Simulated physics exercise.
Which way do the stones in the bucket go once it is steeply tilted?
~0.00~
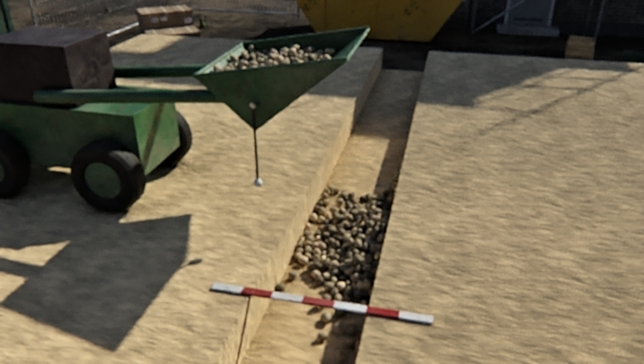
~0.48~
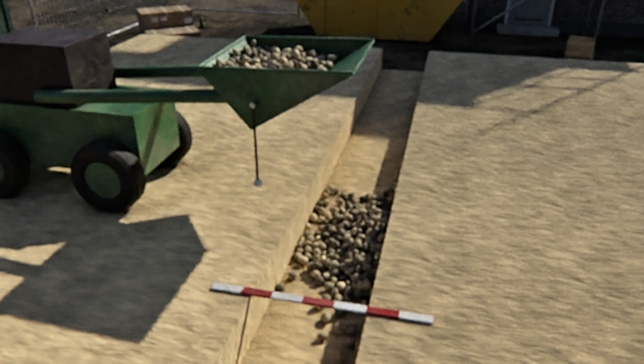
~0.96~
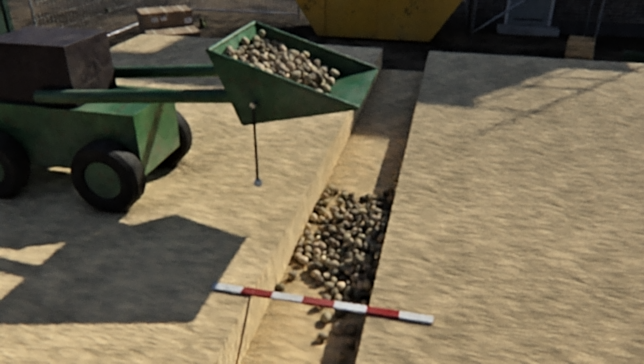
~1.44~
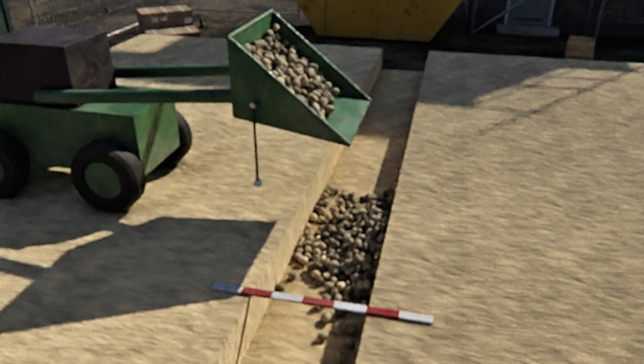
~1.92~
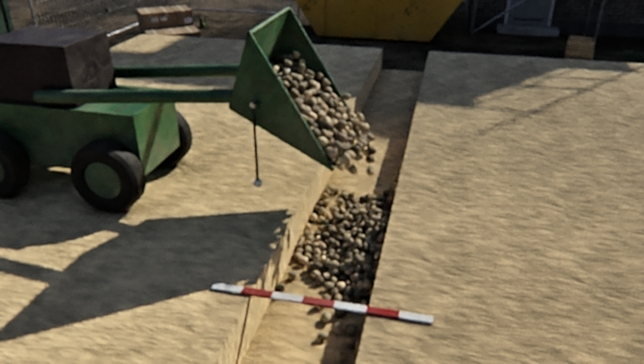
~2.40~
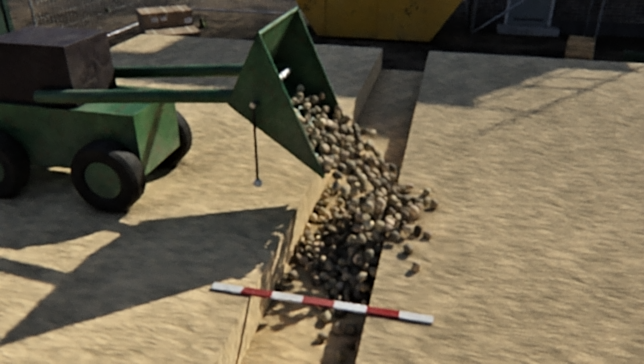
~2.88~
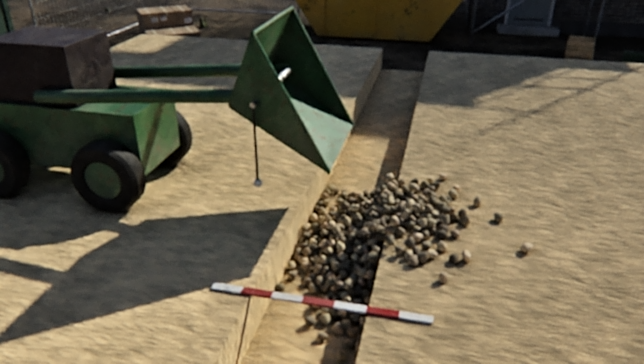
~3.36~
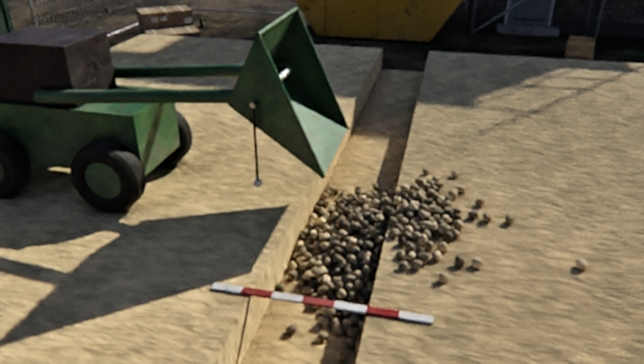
They slide out over the lip and fall down toward the trench, with some ending up on the ground beyond it.
